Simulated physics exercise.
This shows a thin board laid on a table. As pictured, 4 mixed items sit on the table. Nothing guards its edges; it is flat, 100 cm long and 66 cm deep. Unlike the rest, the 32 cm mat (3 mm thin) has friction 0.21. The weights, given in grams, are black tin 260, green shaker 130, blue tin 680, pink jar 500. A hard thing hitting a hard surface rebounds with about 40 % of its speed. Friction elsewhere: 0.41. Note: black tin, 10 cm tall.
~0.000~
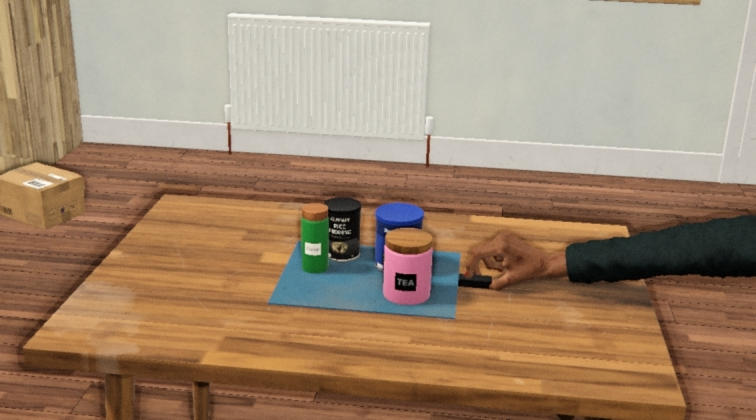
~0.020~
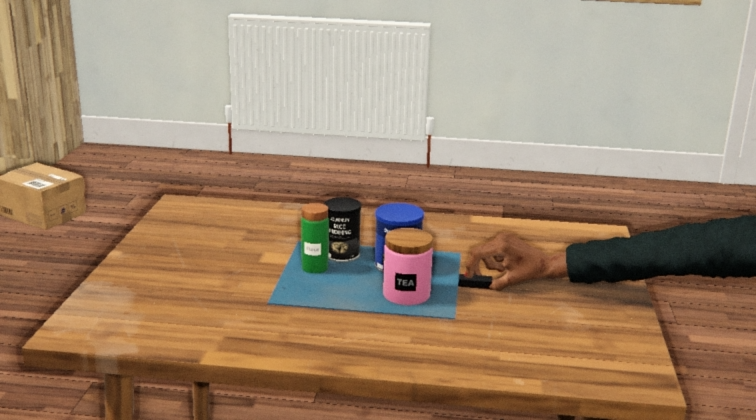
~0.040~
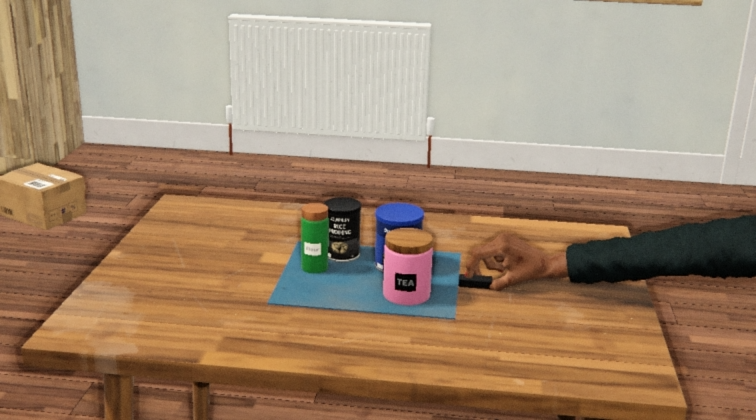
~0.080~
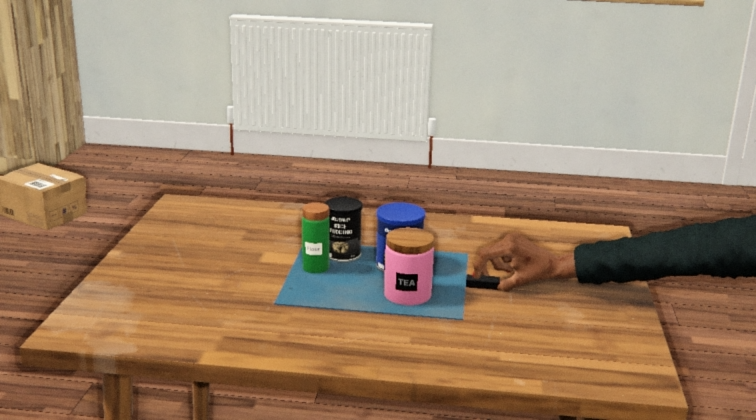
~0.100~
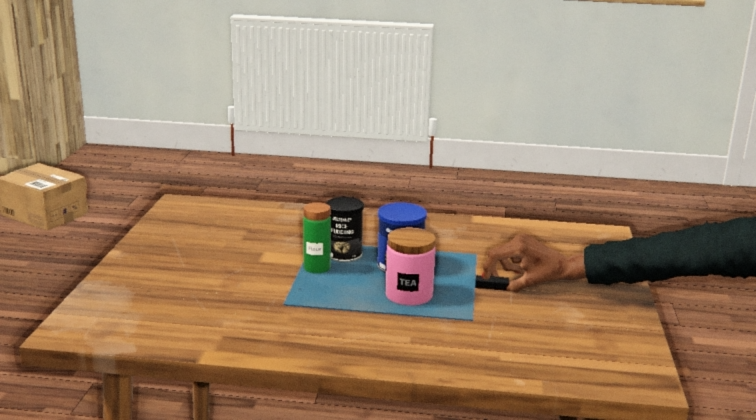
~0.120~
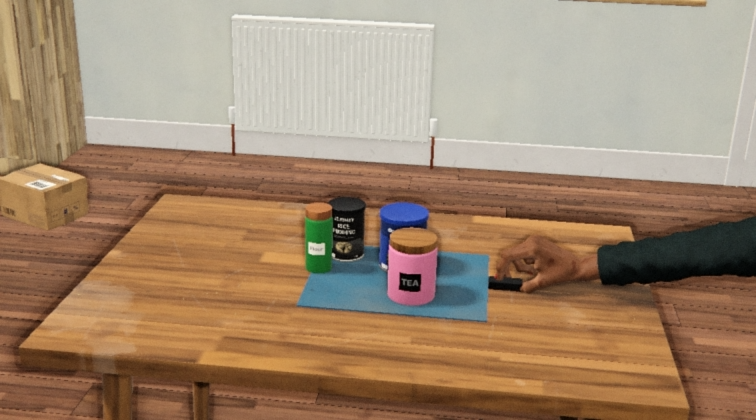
A pink jar labelled TEA stands at the front of four containers on a thin blue mat, with a green shaker to the left and black and blue tins behind. The wooden table is seen from slightly above in a room with a white radiator and a cardboard box. After staying still, a hand at right draws the mat rightward, while the containers shift only slightly.
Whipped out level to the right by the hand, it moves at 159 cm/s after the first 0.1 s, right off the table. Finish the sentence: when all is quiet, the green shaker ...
... is still on its feet.
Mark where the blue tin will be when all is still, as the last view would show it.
At about (445, 244).
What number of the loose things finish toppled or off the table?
I count 0.
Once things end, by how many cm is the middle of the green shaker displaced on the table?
Start to finish, roughly 2 cm.
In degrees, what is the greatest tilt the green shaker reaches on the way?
Max tilt: Approx. 4°.
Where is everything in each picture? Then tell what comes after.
Mat pulled 0 cm; green shaker (315, 238); black tin (342, 229), in the first picture.
Mat pulled 0 cm; pink jar (408, 266); black tin (342, 230), in the second picture.
Mat pulled 0 cm; pink jar (408, 266), in the third picture.
Mat pulled 1 cm; black tin (343, 229), in the fourth picture.
Mat pulled 3 cm; pink jar (411, 266); black tin (345, 229), in the fifth picture.
Mat pulled 5 cm; green shaker (319, 238), in the sixth picture.
After 0.22 s, mat pulled 21 cm; green shaker 4° off upright near (327, 240); black tin moved 3 cm; pink jar moved 3 cm.
After 0.42 s, mat pulled 52 cm; green shaker moved 2 cm near (326, 240); pink jar moved 10 cm; blue tin moved 8 cm.
In the end (1.1 s), not toppled but over 6 cm from the start, blue tin and pink jar; the other 2 under 6 cm from the start. At the end, from the last picture's camera, green shaker near (326, 240).
